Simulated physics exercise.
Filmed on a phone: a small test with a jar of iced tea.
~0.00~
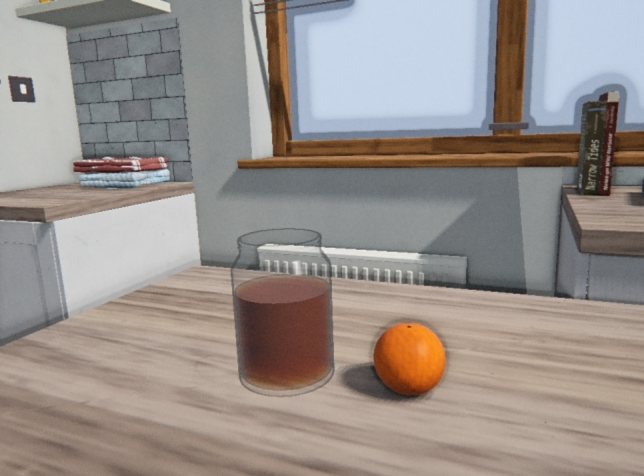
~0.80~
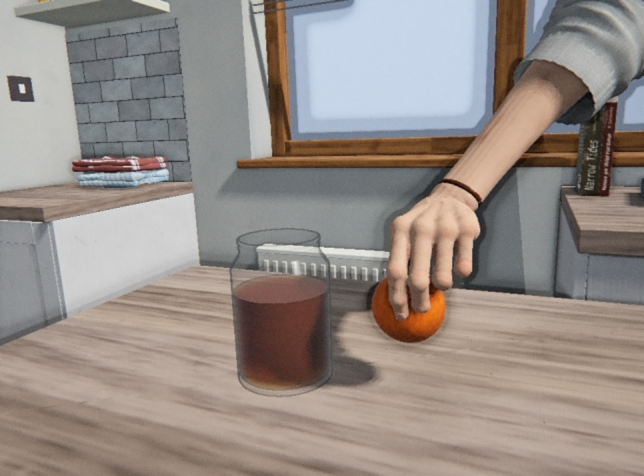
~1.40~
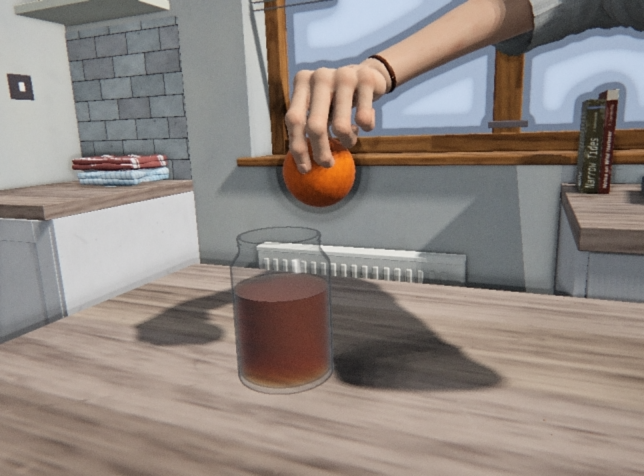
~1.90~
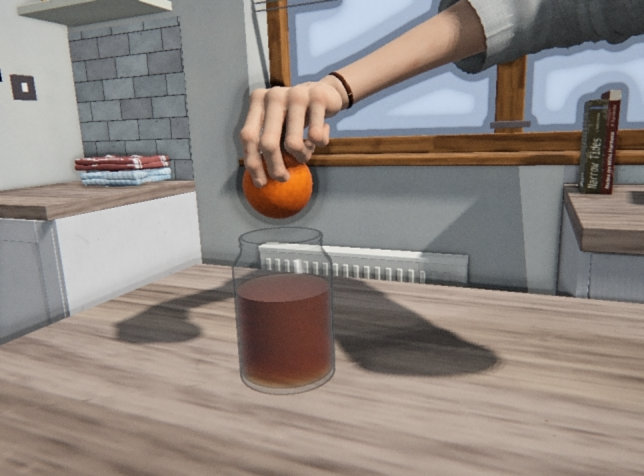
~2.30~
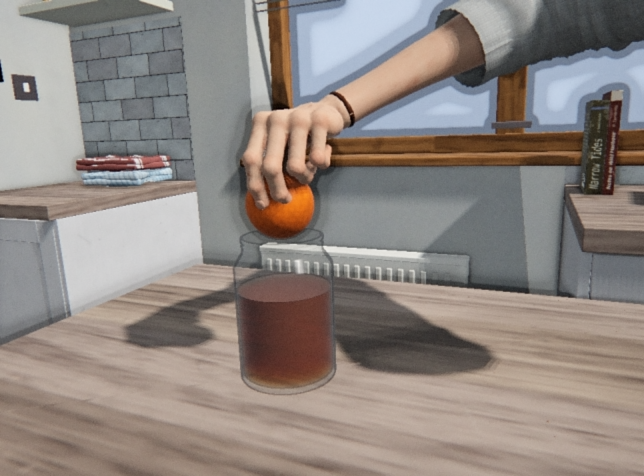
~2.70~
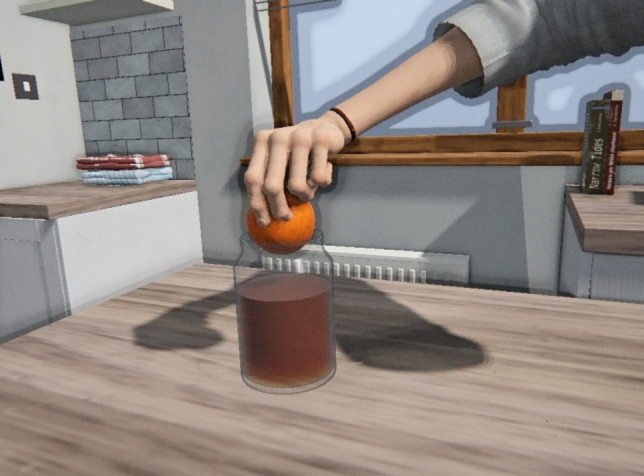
A hand picking up an orange from a wooden top, carrying it left above a jar of brown liquid and lowering it.
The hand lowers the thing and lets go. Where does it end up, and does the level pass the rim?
In the iced tea it stays at the surface. The jar has room for it.
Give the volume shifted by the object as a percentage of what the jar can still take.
Some 40 per cent.
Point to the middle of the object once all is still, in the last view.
Roughly at (285, 286).
After 3.0 s, the orange enters the iced tea; the jar is about two thirds full.
After 3.4 s, the orange comes up again; the jar is about three quarters full.
After 5.0 s, the orange is afloat; the jar is about three quarters full; none went over.
